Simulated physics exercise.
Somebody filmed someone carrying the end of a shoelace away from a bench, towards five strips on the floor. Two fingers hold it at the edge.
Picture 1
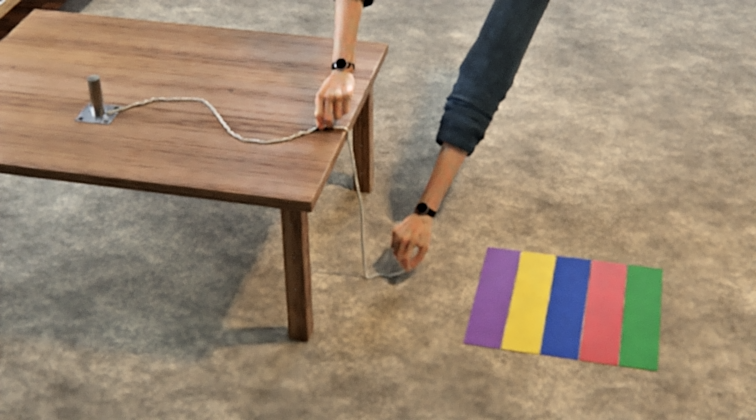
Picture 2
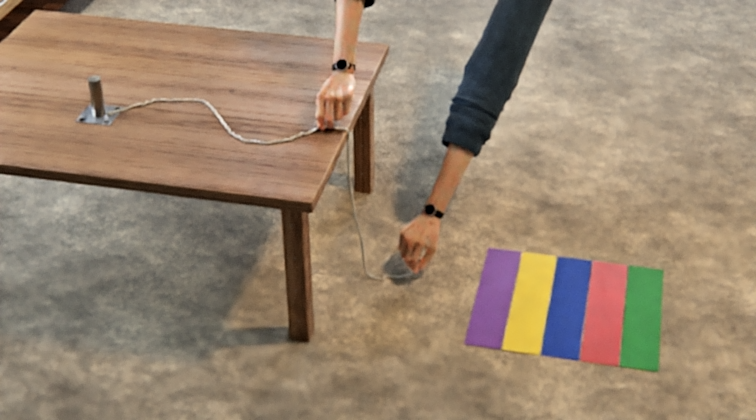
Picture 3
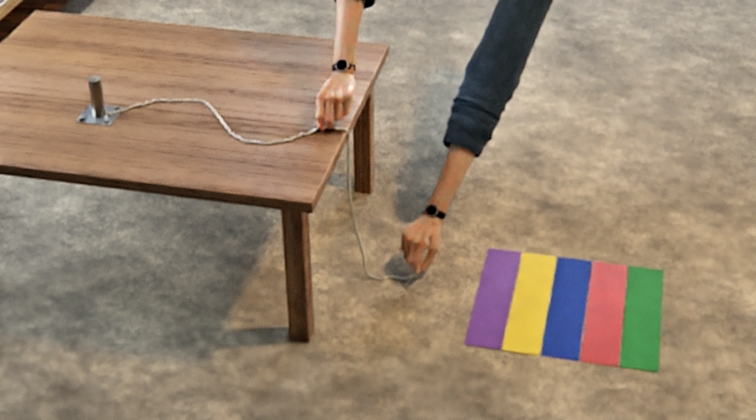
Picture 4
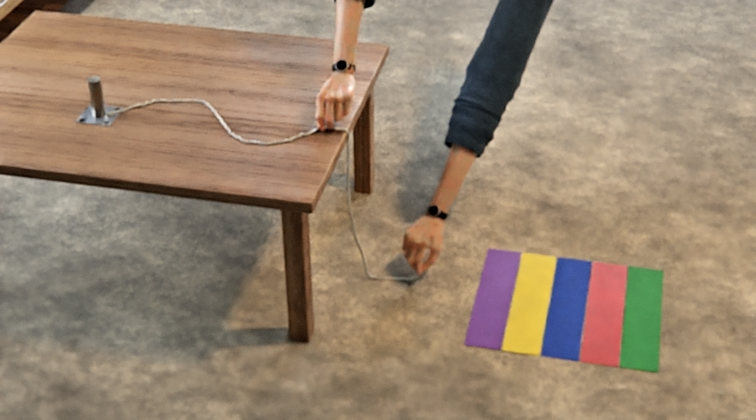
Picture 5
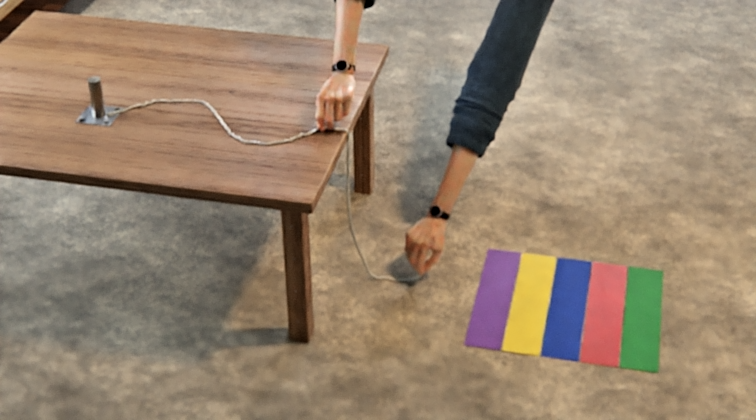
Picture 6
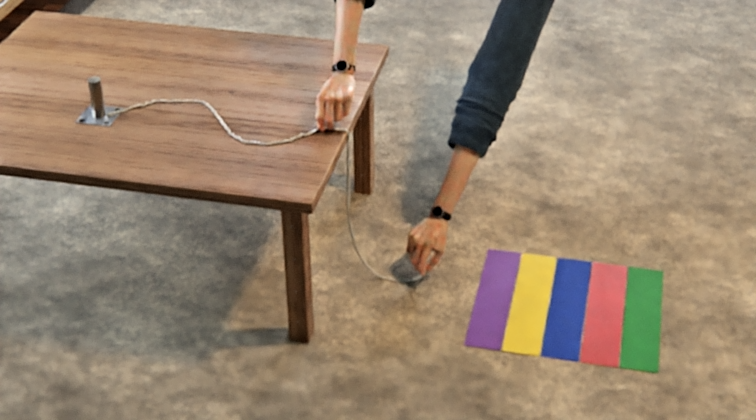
On a mottled grey-brown floor, seen from above at an angle, a brown wooden bench stands at the left with a small metal post on top. A pale cord winds from the post to a hand pinching it at the bench's edge and hangs down beside it, while purple, yellow, blue, red and green strips lie at the right. Another hand, low above the floor, draws the cord's end slightly rightward, then barely shifts, as the view stays still.
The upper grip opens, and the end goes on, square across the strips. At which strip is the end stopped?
The end stops over the red strip.
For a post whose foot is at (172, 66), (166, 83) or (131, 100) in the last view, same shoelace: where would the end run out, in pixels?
Near (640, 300), (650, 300) and (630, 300).
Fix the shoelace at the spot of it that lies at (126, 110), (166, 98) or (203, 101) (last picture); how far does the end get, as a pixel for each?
Near (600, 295), (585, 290) and (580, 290).
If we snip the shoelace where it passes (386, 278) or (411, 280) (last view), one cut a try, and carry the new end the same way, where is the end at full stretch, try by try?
In that order: (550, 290) and (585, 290).
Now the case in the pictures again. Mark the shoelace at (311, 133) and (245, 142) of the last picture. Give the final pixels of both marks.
At (374, 156), then (308, 130).
Soon after, end near (551, 288); over blue.
Then, end near (589, 293); over red.
At full stretch, end near (610, 296); over red. It gets as far as the red strip.
